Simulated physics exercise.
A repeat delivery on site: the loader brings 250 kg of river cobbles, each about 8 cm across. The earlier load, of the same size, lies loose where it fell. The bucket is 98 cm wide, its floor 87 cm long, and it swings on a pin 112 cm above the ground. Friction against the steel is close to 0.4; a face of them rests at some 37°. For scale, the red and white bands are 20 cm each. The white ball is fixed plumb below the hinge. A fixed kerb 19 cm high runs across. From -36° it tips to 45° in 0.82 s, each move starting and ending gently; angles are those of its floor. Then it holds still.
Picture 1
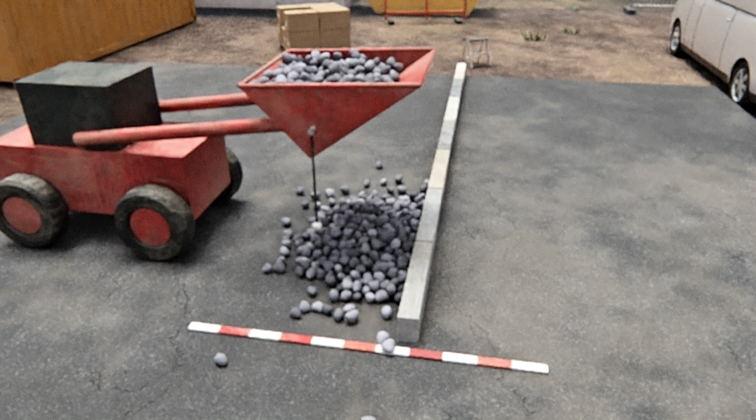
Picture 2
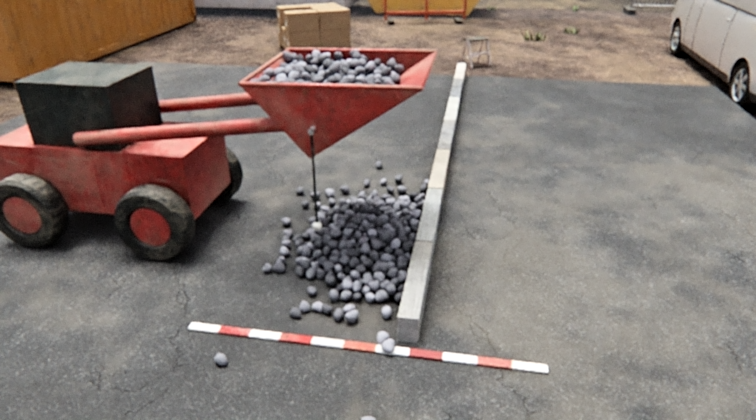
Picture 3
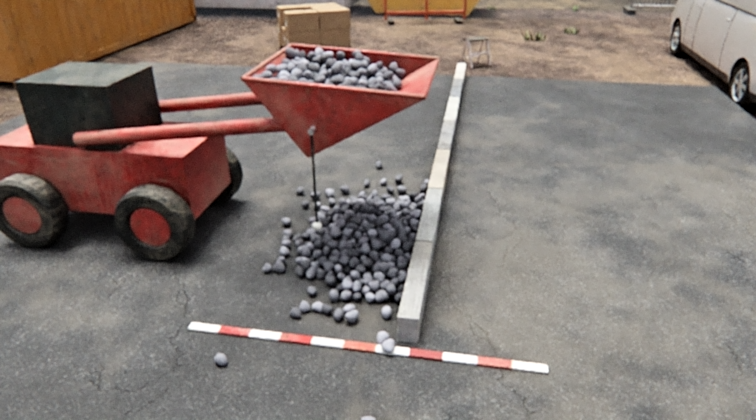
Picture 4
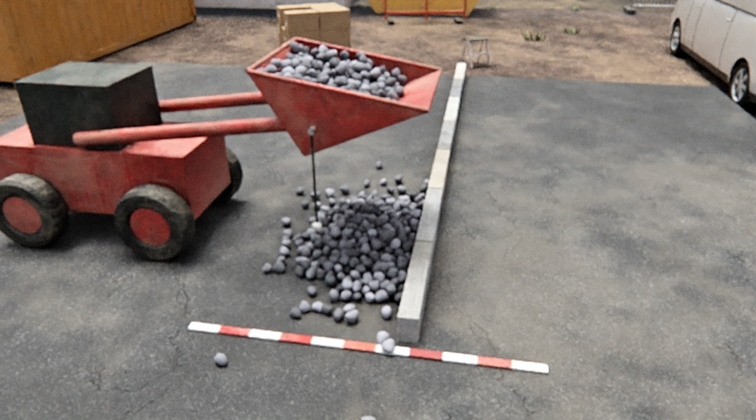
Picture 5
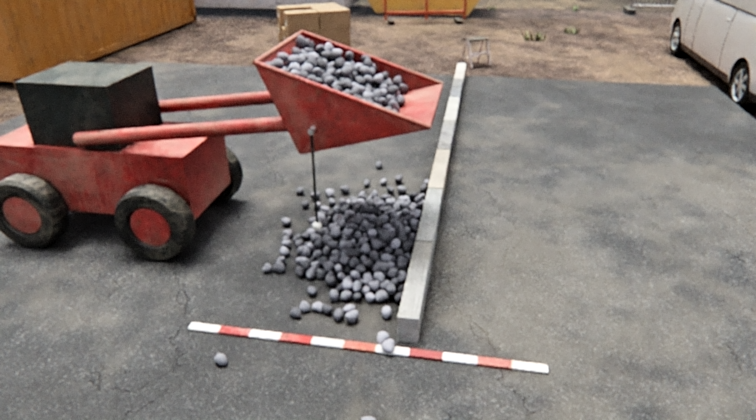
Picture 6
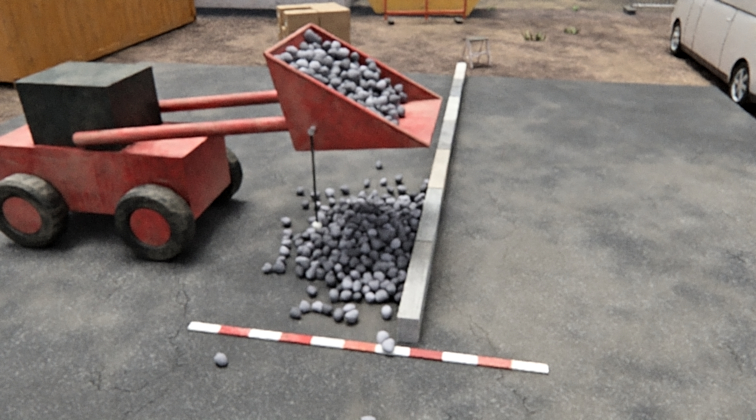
A red toy-like loader with a dark cab block stands at the left on grey asphalt, seen from slightly above by a still camera. Its red bucket holds grey cobbles over a loose heap of the same stones beside a pale kerb, with a red-and-white striped bar in front. The bucket slowly rotates clockwise, its back rising and its right lip dipping, while the stones stay inside.
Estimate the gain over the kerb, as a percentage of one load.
About 60 per cent.
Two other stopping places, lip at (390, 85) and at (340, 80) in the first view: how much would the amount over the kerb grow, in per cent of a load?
About 30 and 5 per cent.
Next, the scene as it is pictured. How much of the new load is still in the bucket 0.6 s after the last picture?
Roughly 70 per cent is still inside.
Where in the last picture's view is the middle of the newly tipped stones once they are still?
Their middle is at about (457, 243).
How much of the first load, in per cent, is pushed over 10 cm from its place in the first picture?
Roughly 0 per cent of them.
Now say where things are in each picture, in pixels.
In the first picture, lip at (421, 85), floor tilted -36°, highest stones at (328, 59). The earlier load is highest near (379, 222), 19 cm above ground level, 100 % on this side of the kerb.
In the second picture, the bucket is at -34°, its lip at (422, 88); the top of the load is at (324, 58).
In the third picture, the bucket is at -30°, its lip at (425, 97); the top of the load is at (313, 57).
In the fourth picture, lip at (428, 111), floor tilted -23°, highest stones at (308, 54).
In the fifth picture, lip at (430, 128), floor tilted -15°, highest stones at (308, 50).
In the sixth picture, the bucket is at -6°, its lip at (429, 146); the top of the load is at (315, 46).
Then, 0.3 s after the last picture the floor is at 33°; in per cent of one load, 100 in the bucket, 100 on this side of the kerb; the foremost stones are at (413, 245).
Then, 0.6 s after the last picture the floor is at 45°; in per cent of one load, 69 in the bucket, 131 on this side of the kerb; the foremost stones are at (436, 194).
Then, 0.9 s after the last picture the floor is at 45°; in per cent of one load, 7 in the bucket, 153 on this side of the kerb, 40 over the kerb; the foremost stones are at (534, 257).
Then, 3.4 s after the last picture the floor is at 45°; in per cent of one load, 0 in the bucket, 140 on this side of the kerb, 60 over the kerb; the foremost stones are at (725, 309). Net gain over the kerb, 60.
